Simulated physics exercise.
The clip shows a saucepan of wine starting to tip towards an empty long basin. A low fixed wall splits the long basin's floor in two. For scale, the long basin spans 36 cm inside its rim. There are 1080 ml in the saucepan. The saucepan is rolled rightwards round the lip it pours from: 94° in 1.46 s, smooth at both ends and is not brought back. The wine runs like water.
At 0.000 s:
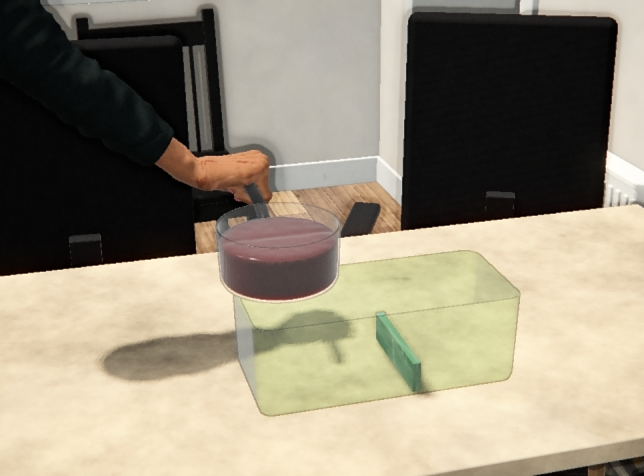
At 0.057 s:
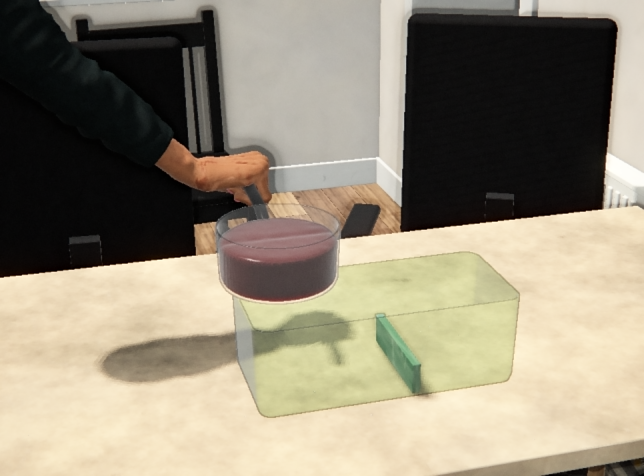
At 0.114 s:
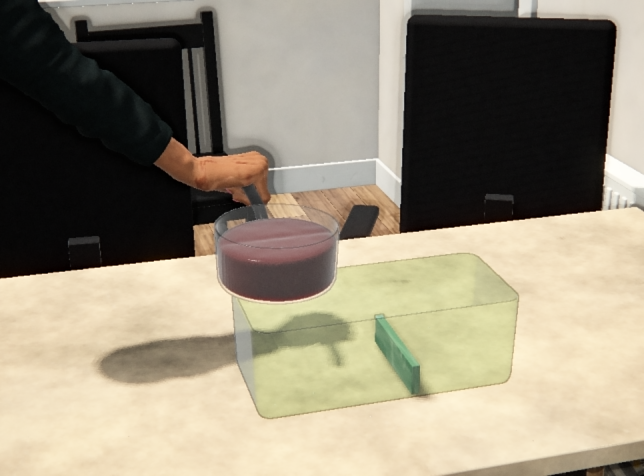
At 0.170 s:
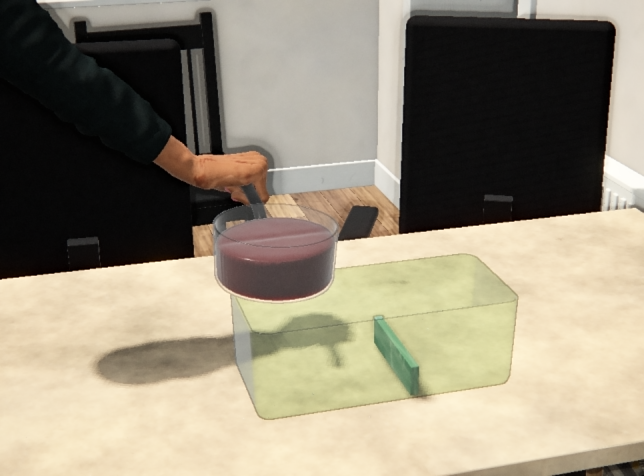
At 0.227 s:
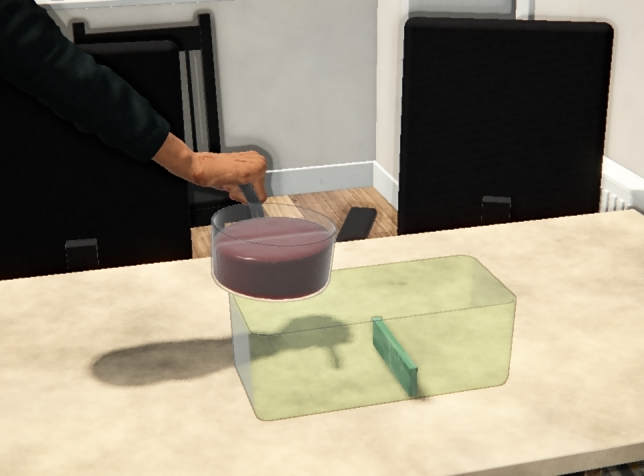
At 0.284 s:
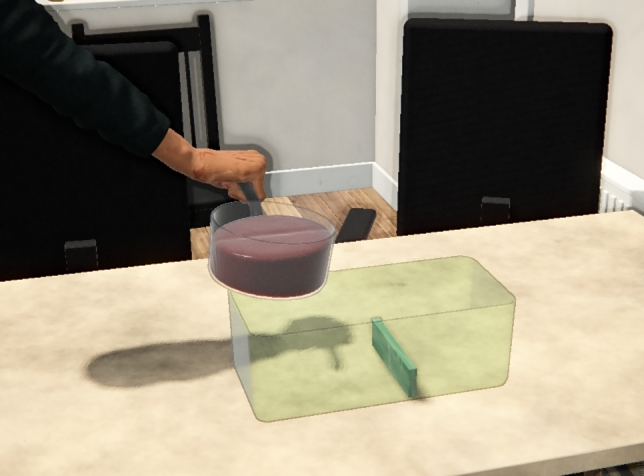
At a pale tabletop with black chairs behind it, a hand holds a clear saucepan of dark red wine above the left end of an empty, see-through greenish basin with a green divider inside. The pan stays nearly still at first, then tilts slightly rightwards, the wine remaining inside.
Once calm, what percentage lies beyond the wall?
Roughly 77 per cent is past the wall.
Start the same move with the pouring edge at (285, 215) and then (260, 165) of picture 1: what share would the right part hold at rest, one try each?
In turn about 5 and 10 per cent.
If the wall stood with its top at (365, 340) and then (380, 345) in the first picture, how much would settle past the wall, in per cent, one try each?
First 95, then 85 per cent.
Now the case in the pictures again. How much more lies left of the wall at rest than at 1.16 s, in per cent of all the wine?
Some 12 per cent.
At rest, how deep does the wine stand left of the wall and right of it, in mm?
Some 8 mm on the left and 38 mm on the right.
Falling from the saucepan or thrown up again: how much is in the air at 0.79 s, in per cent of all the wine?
Some 22 per cent.
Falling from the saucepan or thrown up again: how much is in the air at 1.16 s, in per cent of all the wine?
Near 16 in a hundred.
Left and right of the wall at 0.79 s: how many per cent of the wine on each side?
Some 6 per cent left and 0 right.
After 0.79 s the tilt is 53° and 73 per cent is still to pour, 6 is left of the wall and 0 right of it.
After 1.16 s the tilt is 84° and 20 per cent is still to pour, 10 is left of the wall and 54 right of it.
After 1.54 s the tilt is 94° and 3 per cent is still to pour, 17 is left of the wall and 77 right of it.
After 1.96 s the tilt is 94° and 1 per cent is still to pour, 22 is left of the wall and 77 right of it.
In the end 23 per cent lies left of the wall, 77 right of it and 1 outside.
